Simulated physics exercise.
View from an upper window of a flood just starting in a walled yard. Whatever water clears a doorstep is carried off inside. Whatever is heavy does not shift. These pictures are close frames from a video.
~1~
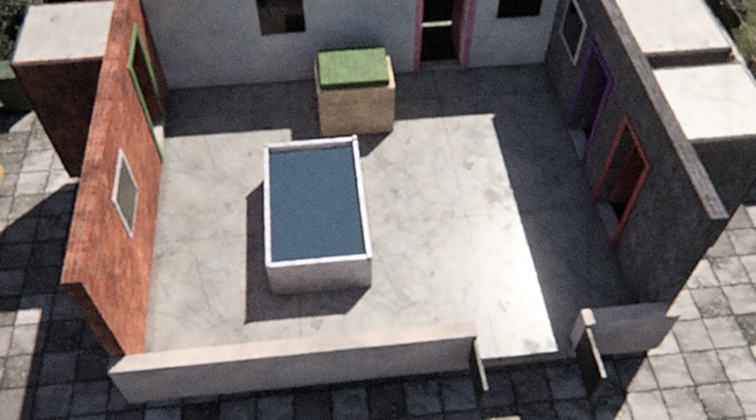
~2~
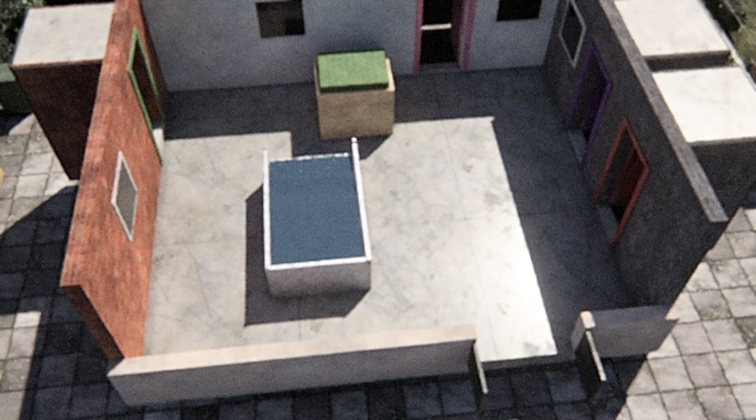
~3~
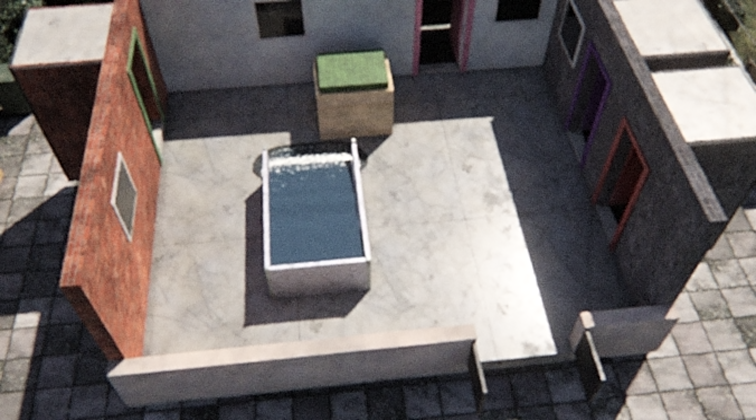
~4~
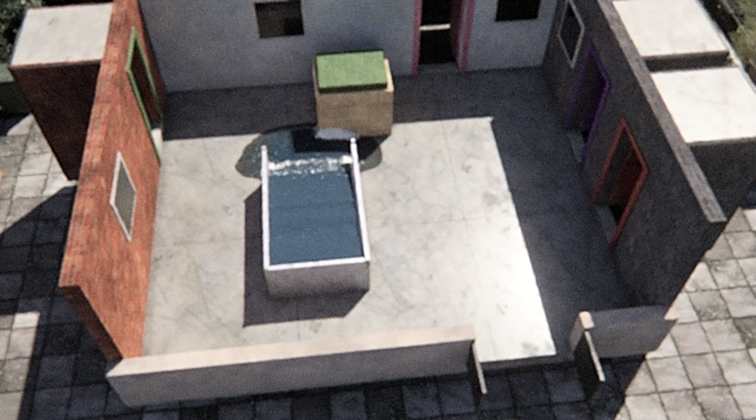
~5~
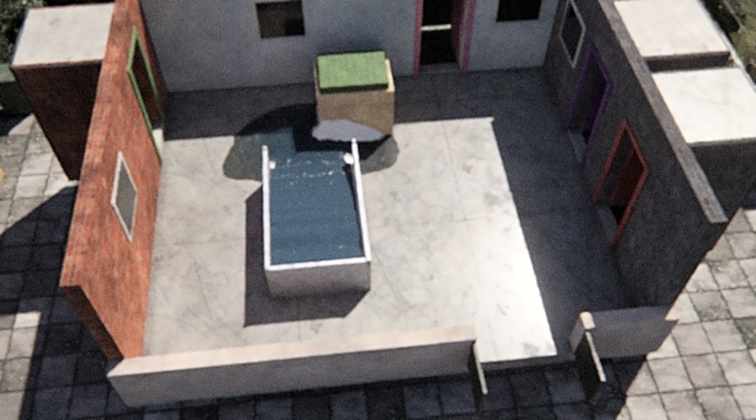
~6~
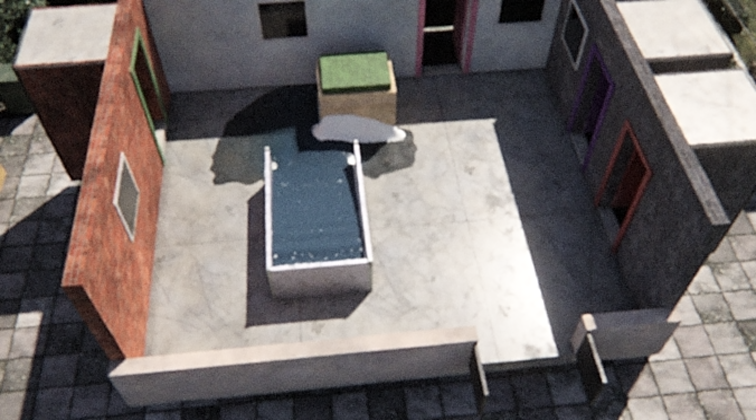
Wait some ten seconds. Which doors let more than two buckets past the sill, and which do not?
In order: The pink door holds up fine I think; the green door holds up fine I think; the purple door gets overrun I think; the red door gets overrun I think.
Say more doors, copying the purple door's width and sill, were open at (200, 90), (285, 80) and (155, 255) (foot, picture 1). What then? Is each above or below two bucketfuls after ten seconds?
Crosses the line; crosses the line; stays below the line.
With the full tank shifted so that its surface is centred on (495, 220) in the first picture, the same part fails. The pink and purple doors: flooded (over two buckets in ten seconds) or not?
Pink: Exceeds the limit; purple: Exceeds the limit.
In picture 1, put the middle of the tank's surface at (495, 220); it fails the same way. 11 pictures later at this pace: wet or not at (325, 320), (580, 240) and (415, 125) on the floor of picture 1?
As listed: Untouched, untouched, reached.
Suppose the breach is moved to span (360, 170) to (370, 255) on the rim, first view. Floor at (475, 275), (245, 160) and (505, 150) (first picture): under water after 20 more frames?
In turn: Wet, free of water, awash.
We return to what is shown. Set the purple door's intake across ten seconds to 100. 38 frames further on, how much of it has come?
Some 90 per cent.
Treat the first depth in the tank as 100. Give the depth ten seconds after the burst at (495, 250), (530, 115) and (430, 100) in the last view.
The three come to some 10, 6 and 2 per cent respectively.
A moment on, water covers 20 % of the floor; the pink door not reached, the green door not reached, the purple door not reached, the red door not reached.
Next, water covers 40 % of the floor; the pink door wet at the sill, nothing in, the green door wet at the sill, nothing in, the purple door wet at the sill, nothing in, the red door not reached.
Then, water covers 65 % of the floor; the pink door under two buckets in, the green door under two buckets in, the purple door over two buckets in, the red door under two buckets in.
Later, water covers 80 % of the floor; the pink door under two buckets in, the green door under two buckets in, the purple door over two buckets in, the red door over two buckets in.
In the end, water covers 95 % of the floor; the pink door under two buckets in, the green door under two buckets in, the purple door over two buckets in, the red door over two buckets in.
